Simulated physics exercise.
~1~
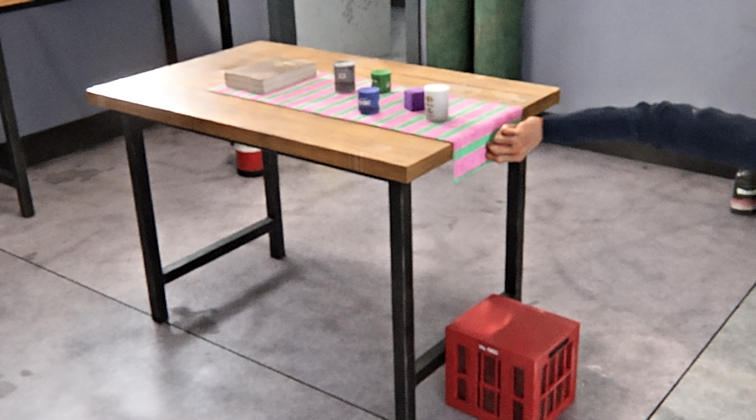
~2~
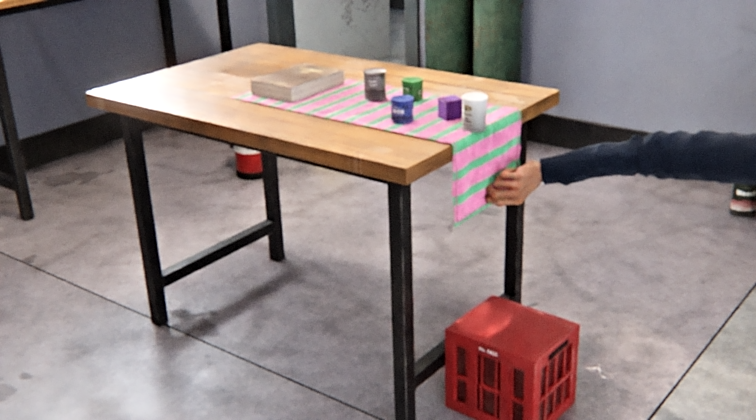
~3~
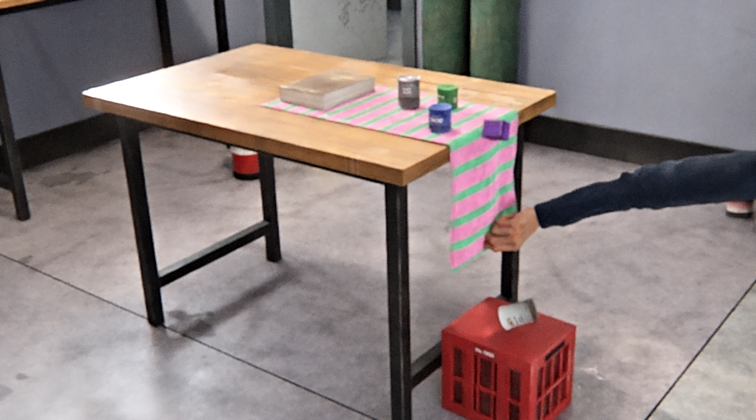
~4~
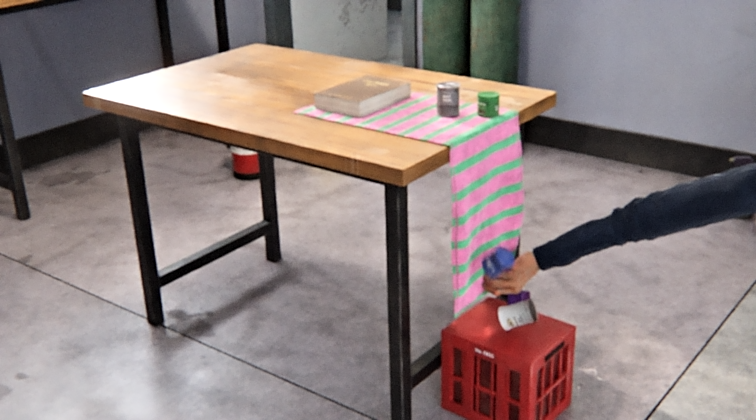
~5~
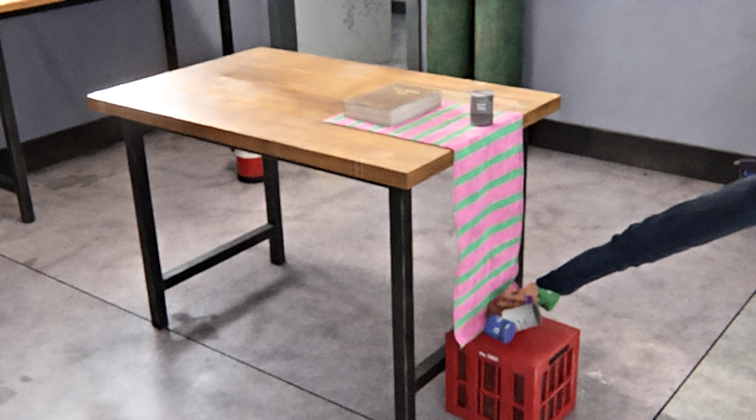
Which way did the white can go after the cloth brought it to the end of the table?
It went down, ending up on its side at the red crate below.
